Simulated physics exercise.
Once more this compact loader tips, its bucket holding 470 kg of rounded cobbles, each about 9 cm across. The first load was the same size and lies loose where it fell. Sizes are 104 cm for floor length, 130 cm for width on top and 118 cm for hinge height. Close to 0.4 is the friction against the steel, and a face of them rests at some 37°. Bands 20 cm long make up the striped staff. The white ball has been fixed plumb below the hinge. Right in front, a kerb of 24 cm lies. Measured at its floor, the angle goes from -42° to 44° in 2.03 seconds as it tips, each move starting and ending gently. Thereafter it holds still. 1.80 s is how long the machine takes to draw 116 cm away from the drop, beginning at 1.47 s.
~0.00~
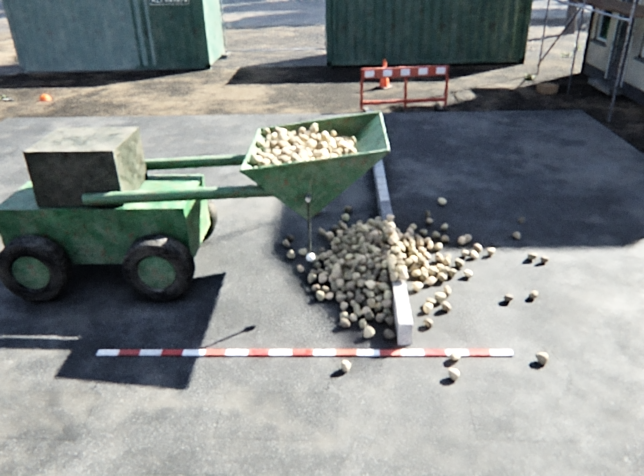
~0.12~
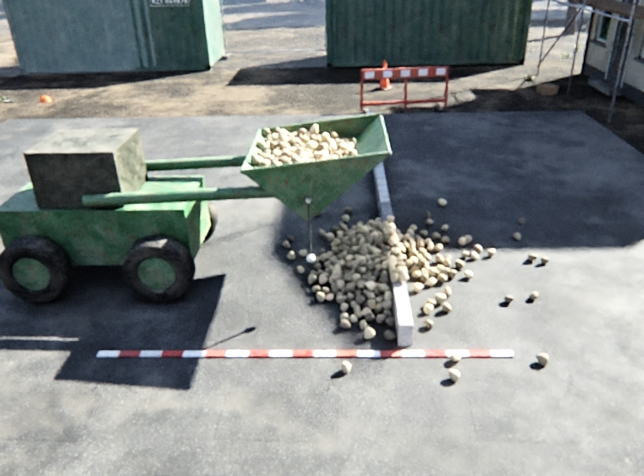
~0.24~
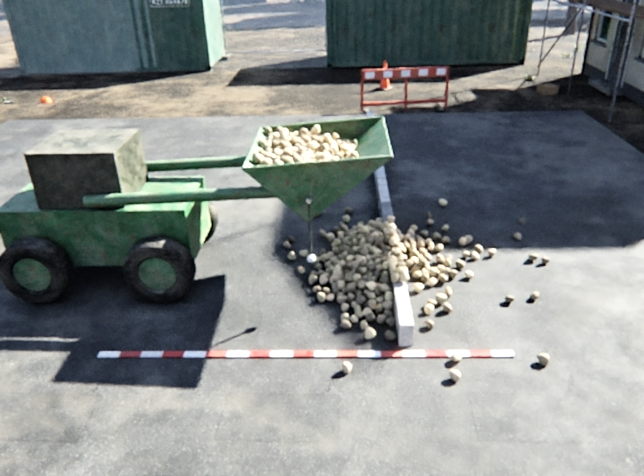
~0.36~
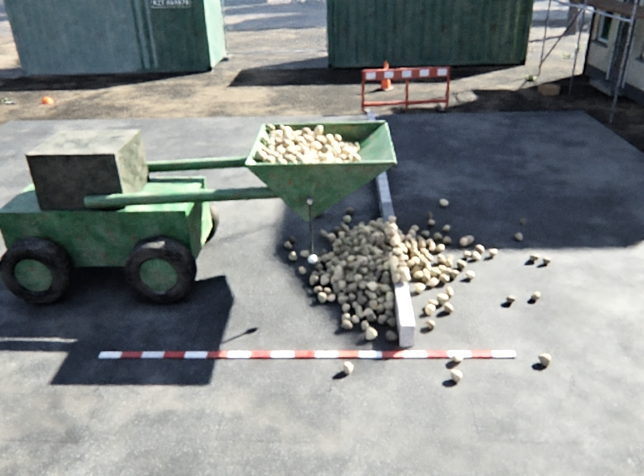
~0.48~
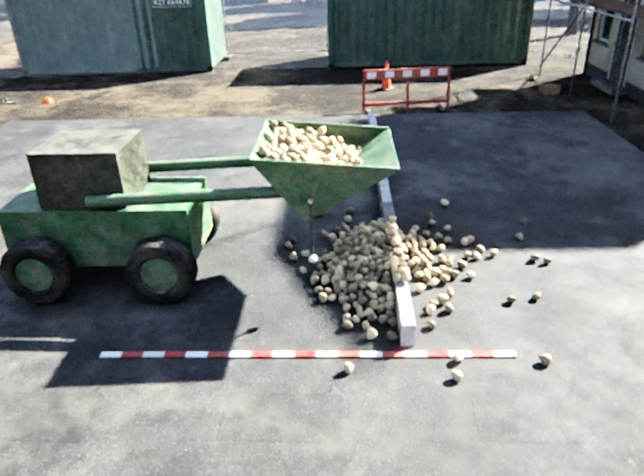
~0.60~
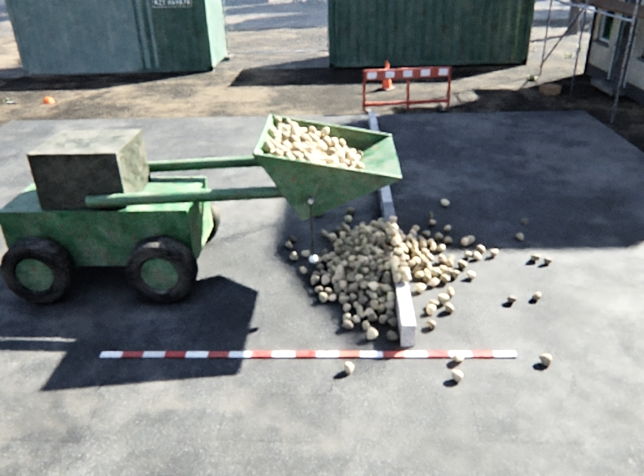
On a paved yard, a green loader held a bucket of rounded stones above a loose heap lying against and across a low kerb, and the bucket slowly tilted down toward the right.
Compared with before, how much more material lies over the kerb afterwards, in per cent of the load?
Some 19 per cent of a load more.
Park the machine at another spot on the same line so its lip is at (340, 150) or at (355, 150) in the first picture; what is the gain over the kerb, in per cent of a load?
I'd say close to 0 per cent for one and close to 0 per cent for the other, in that order.
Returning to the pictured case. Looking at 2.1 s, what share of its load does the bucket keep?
Estimate: 10 % remaining inside, roughly.
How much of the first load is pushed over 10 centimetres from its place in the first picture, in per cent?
15 per cent.
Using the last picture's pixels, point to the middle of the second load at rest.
Around (356, 258) in the last picture.
After 1.5 s the floor is at 30°; in per cent of one load, 98 in the bucket, 84 on this side of the kerb, 18 over the kerb; the foremost stones are at (526, 268).
After 2.1 s the floor is at 44°; in per cent of one load, 9 in the bucket, 157 on this side of the kerb, 34 over the kerb; the foremost stones are at (526, 268).
After 3.7 s the floor is at 44°; in per cent of one load, 0 in the bucket, 163 on this side of the kerb, 37 over the kerb; the foremost stones are at (528, 268).
After 6.5 s the floor is at 44°; in per cent of one load, 0 in the bucket, 163 on this side of the kerb, 37 over the kerb; the foremost stones are at (528, 268). Net gain over the kerb, 19.
